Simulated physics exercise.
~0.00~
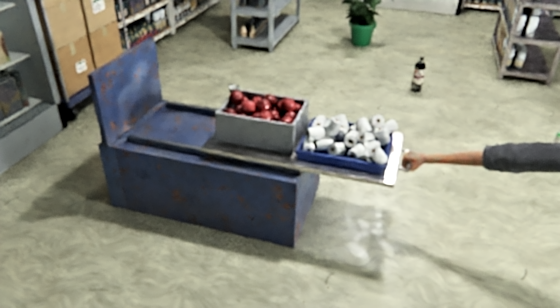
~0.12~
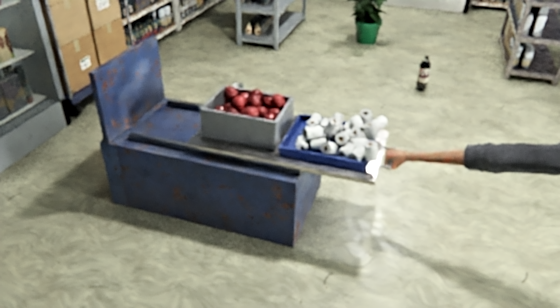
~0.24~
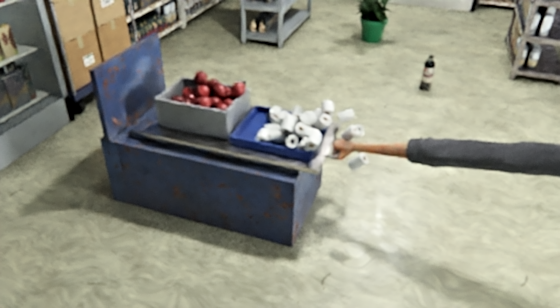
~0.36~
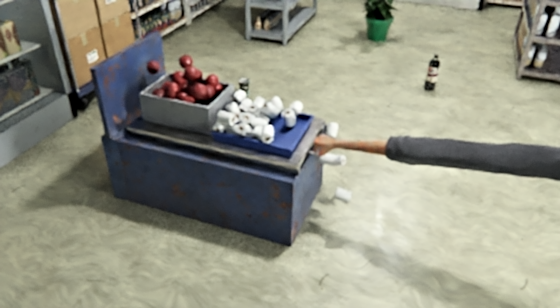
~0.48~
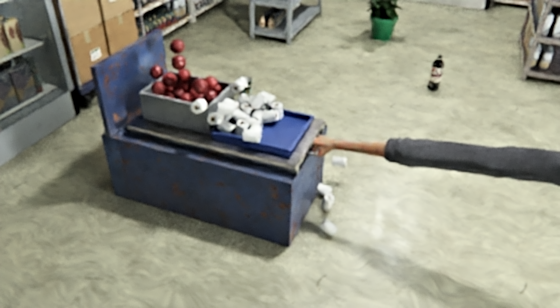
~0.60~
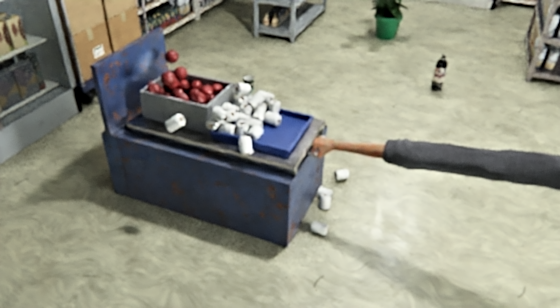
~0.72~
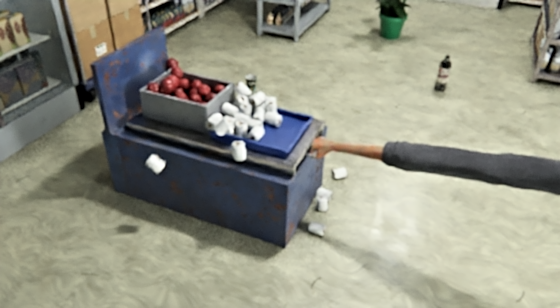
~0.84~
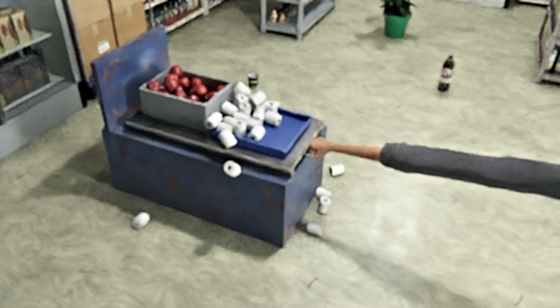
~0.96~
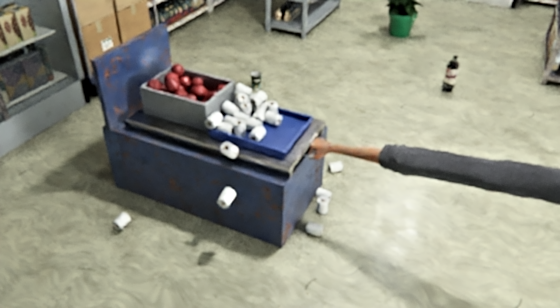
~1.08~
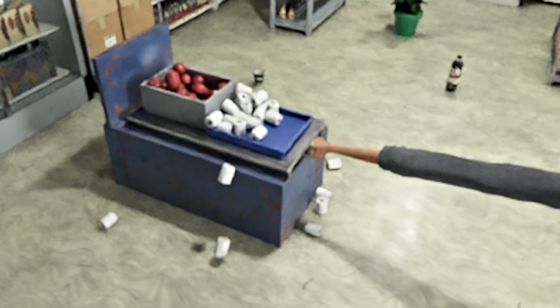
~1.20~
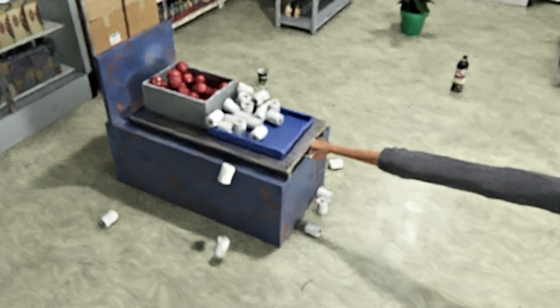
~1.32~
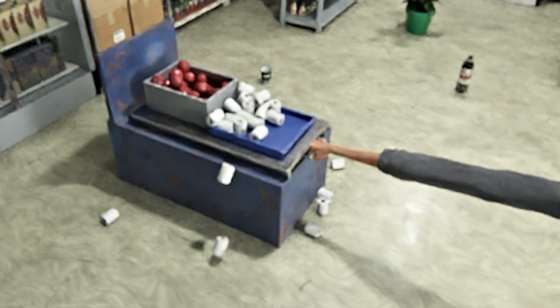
We see a hand shove a shelf holding a grey tote of red apples and a blue tote of white paper rolls leftward until it stops, sending rolls and apples tumbling, and several rolls end up scattered on the floor while most of the load stays in the totes.
